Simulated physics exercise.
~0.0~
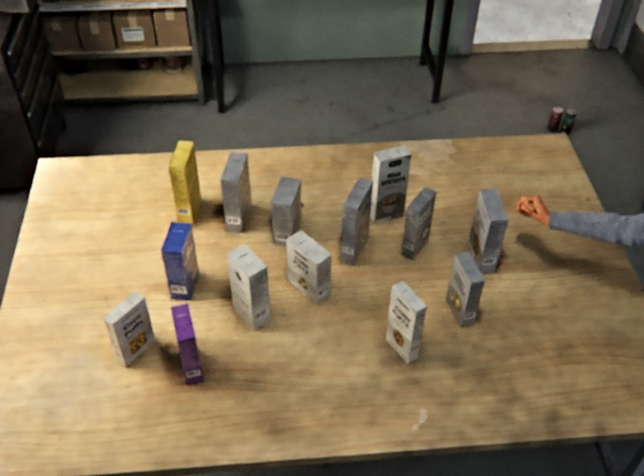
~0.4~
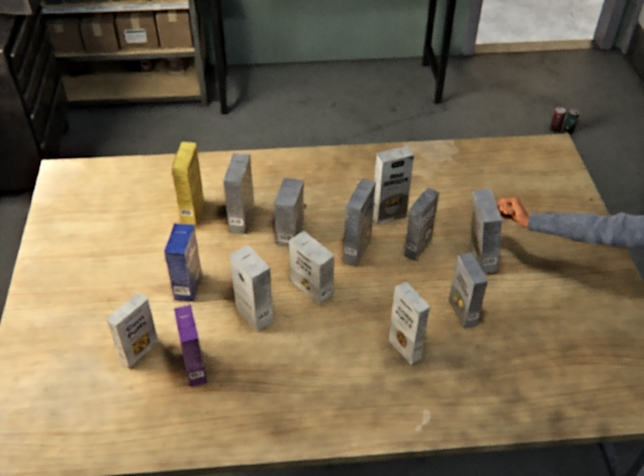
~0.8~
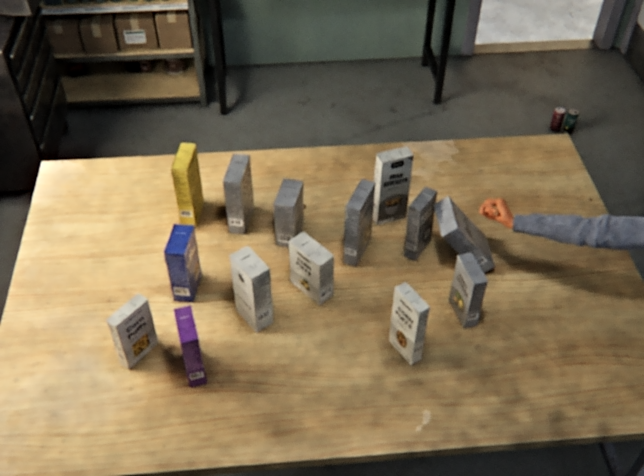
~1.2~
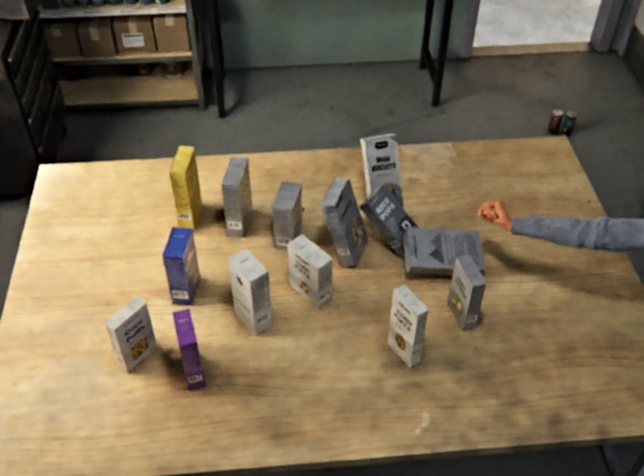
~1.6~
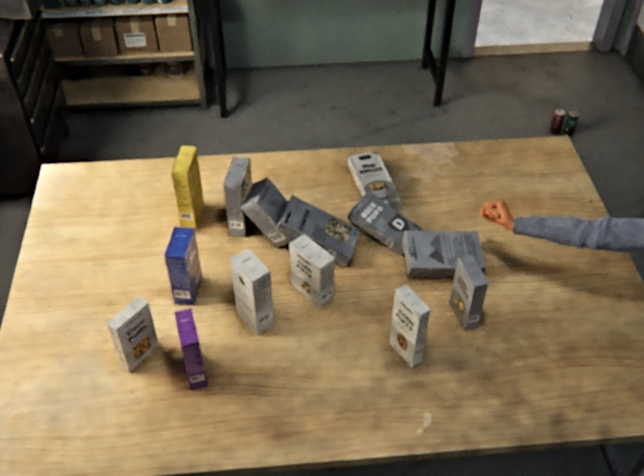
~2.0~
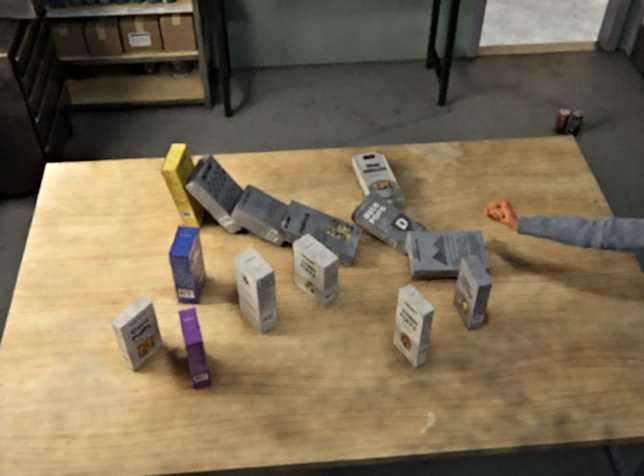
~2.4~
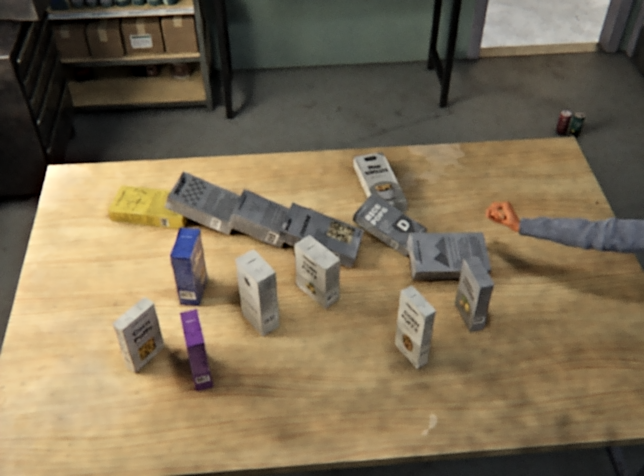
On a wooden table, a hand tips a grey box, toppling others leftward until the yellow one falls flat; seven stay standing.
